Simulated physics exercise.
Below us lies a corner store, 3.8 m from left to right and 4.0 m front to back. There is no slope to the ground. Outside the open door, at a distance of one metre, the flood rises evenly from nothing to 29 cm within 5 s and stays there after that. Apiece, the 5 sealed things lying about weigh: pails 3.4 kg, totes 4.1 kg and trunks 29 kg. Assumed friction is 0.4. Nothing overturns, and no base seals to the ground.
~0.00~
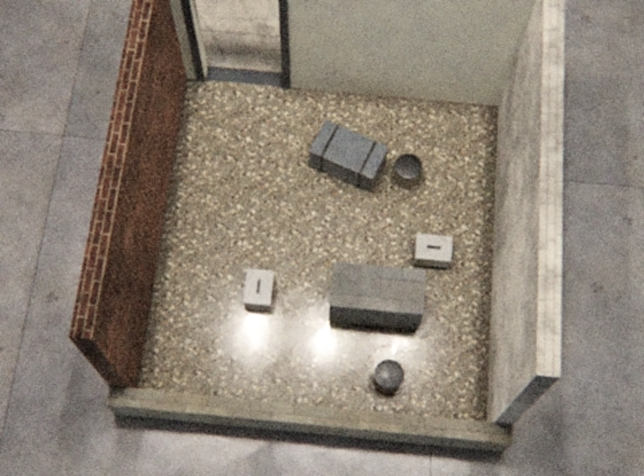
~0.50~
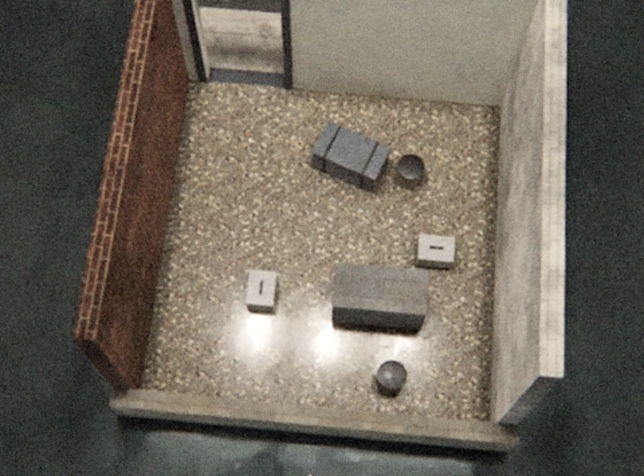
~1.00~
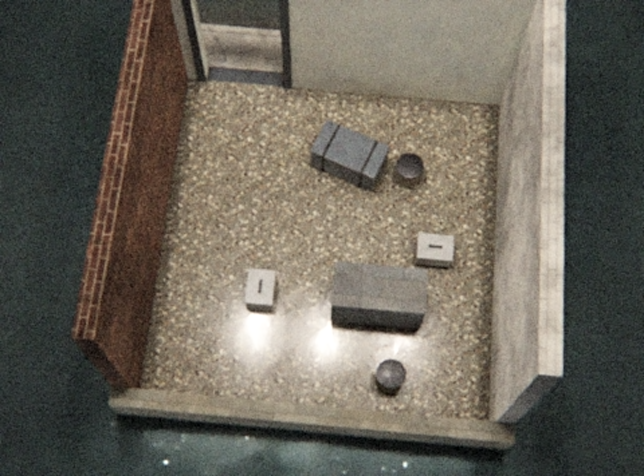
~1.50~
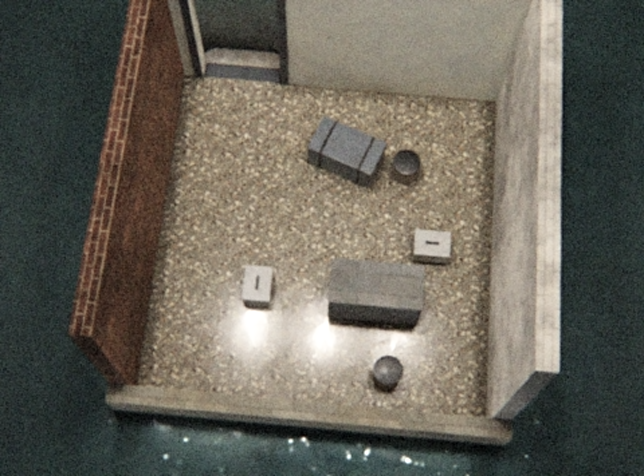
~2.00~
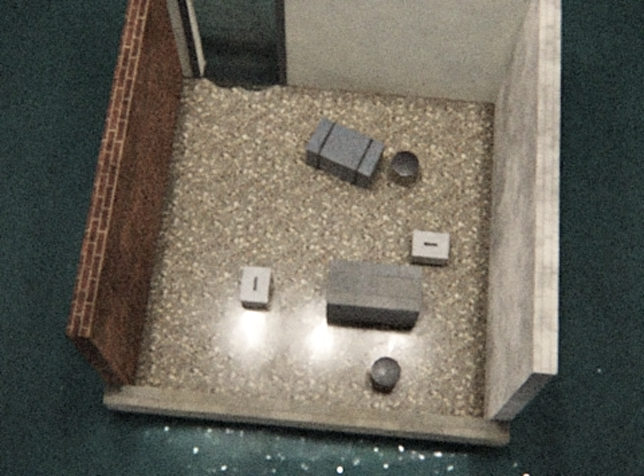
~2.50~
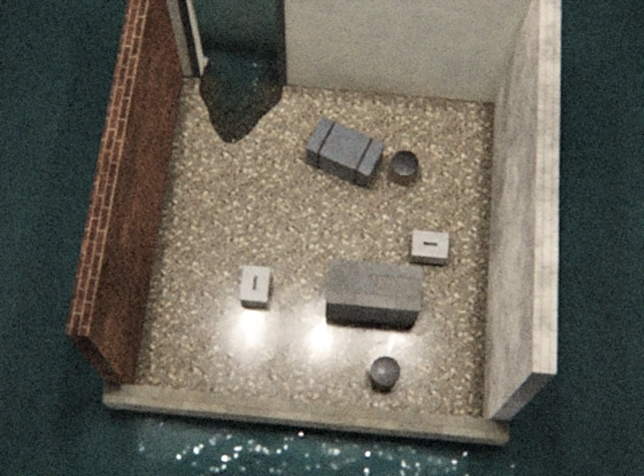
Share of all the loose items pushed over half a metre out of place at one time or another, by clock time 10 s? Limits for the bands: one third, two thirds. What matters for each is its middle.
Band: Middle, one third to two thirds.
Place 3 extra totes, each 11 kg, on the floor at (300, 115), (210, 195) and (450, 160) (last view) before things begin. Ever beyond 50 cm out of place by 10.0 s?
In the same order as the question: Not as far, farther, not as far.
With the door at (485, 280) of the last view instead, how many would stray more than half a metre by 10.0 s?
In that case 4 of them.
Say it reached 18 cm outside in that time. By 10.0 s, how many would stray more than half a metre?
Then the count would be 2.
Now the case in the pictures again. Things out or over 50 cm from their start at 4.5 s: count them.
The count is 0.
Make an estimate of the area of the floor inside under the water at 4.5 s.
Wet area: Approx. 6.0 m2.
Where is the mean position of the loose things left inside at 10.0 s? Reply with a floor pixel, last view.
Roughly at (409, 166).
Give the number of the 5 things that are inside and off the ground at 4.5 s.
Total: 0.
After 3.5 s 0 of 5 are over 50 cm from their spots; 0 afloat.
After 4.5 s 0 of 5 are over 50 cm from their spots; 0 afloat.
After 7.0 s 1 of 5 are over 50 cm from their spots; 1 afloat.
After 10.0 s 3 of 5 are over 50 cm from their spots, and 3 have been at some point; 4 afloat.
